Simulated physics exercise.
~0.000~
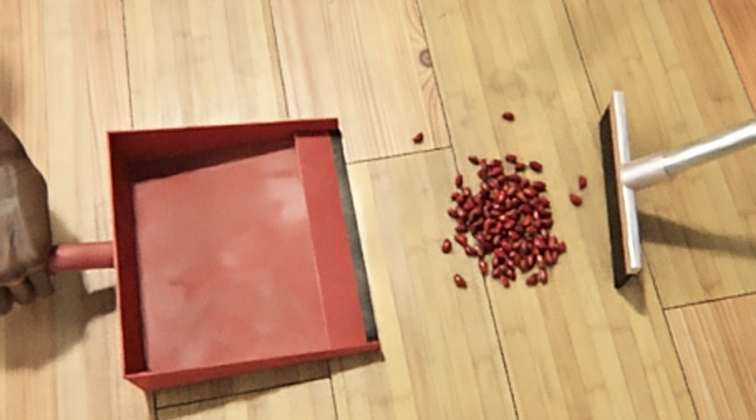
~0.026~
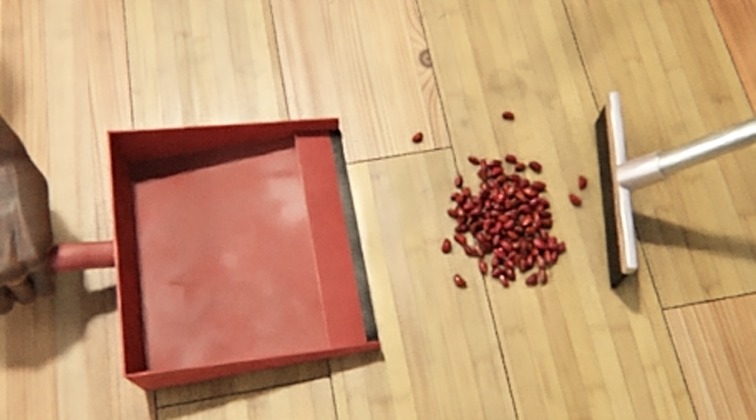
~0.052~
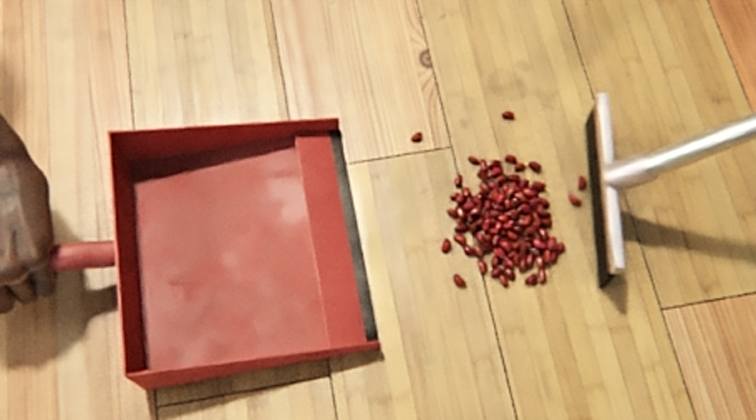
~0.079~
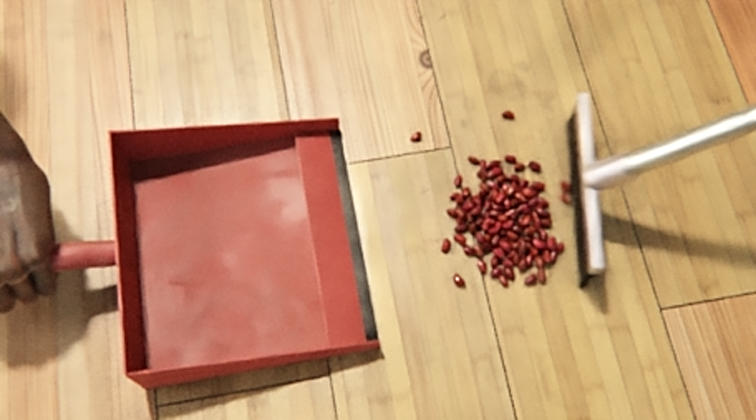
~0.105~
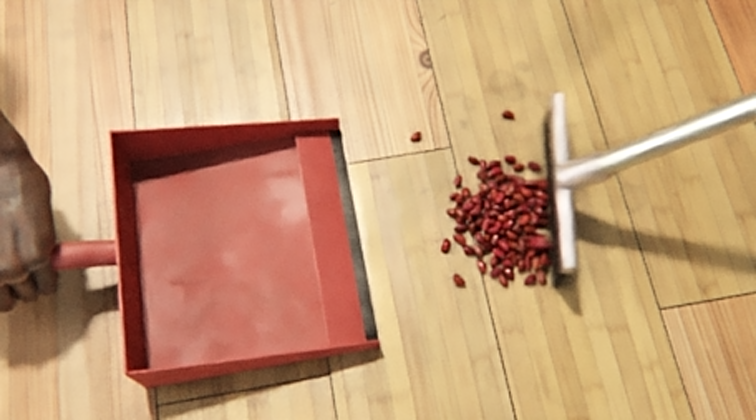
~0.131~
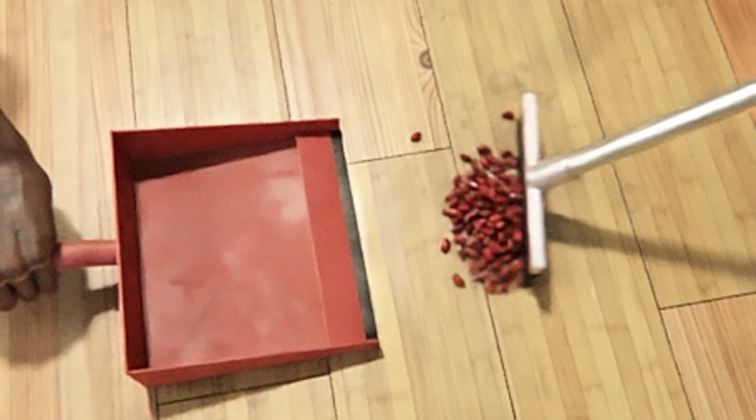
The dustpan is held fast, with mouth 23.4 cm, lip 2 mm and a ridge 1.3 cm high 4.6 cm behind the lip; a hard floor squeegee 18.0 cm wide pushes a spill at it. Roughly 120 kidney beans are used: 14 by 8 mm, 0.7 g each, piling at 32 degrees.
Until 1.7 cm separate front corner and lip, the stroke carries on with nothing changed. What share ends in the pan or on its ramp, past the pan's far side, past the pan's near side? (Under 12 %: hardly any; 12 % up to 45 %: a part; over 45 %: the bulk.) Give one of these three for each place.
Pan: The bulk; far side: Hardly any; near side: Hardly any.
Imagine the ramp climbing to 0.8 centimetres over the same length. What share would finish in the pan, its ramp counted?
Roughly 55 per cent.
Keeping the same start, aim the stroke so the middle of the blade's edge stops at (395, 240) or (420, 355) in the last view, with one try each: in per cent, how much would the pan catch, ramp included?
Roughly 55 % and 20 %.
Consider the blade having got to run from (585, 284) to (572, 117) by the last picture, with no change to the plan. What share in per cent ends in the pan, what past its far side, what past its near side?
Per cent by place - pan 15, far side 0, near side 0.
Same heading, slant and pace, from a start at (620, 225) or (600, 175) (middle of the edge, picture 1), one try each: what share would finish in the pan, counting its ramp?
55 and 50 per cent, roughly.
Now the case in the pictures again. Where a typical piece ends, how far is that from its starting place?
It comes to some 18 cm.
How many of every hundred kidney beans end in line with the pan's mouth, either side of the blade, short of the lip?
About 40 %.
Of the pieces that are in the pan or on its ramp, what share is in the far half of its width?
Roughly 60 per cent.
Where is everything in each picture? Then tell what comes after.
The first picture shows blade from (633, 268) to (615, 101), moved 0.0 cm, 0 of the pieces shifted so far; middle of the pieces at (510, 218); pan at (228, 255).
The second picture shows blade from (629, 268) to (611, 102), moved 0.4 cm, 0 of the pieces shifted so far; middle of the pieces at (509, 218).
The third picture shows blade from (616, 268) to (600, 102), moved 1.4 cm, 0 of the pieces shifted so far; middle of the pieces at (509, 218).
The fourth picture shows blade from (595, 268) to (581, 102), moved 3.3 cm, 2 of the pieces shifted so far; middle of the pieces at (509, 218).
The fifth picture shows blade from (567, 268) to (556, 103), moved 5.8 cm, 12 of the pieces shifted so far; middle of the pieces at (508, 218).
The sixth picture shows blade from (537, 268) to (528, 103), moved 8.5 cm, 111 of the pieces shifted so far; middle of the pieces at (488, 222); pan at (229, 254). Its pace works out near 1.05 m/s, heading 10 degrees away from the viewer's side.
After 0.21 s, middle of the blade 9 cm from the lip; 0 % over the lip, far side 0 %, near side 0 %.
After 0.27 s, middle of the blade 4 cm from the lip; 10 % over the lip, far side 5 %, near side 0 %.
Then, at 0.46 s, middle of the blade 3 cm from the lip; 55 % over the lip, far side 5 %, near side 5 %.
By 2.5 s all is still; pan 50 %, far side 5 %, near side 5 %, in front of the lip or behind the blade 40 %.
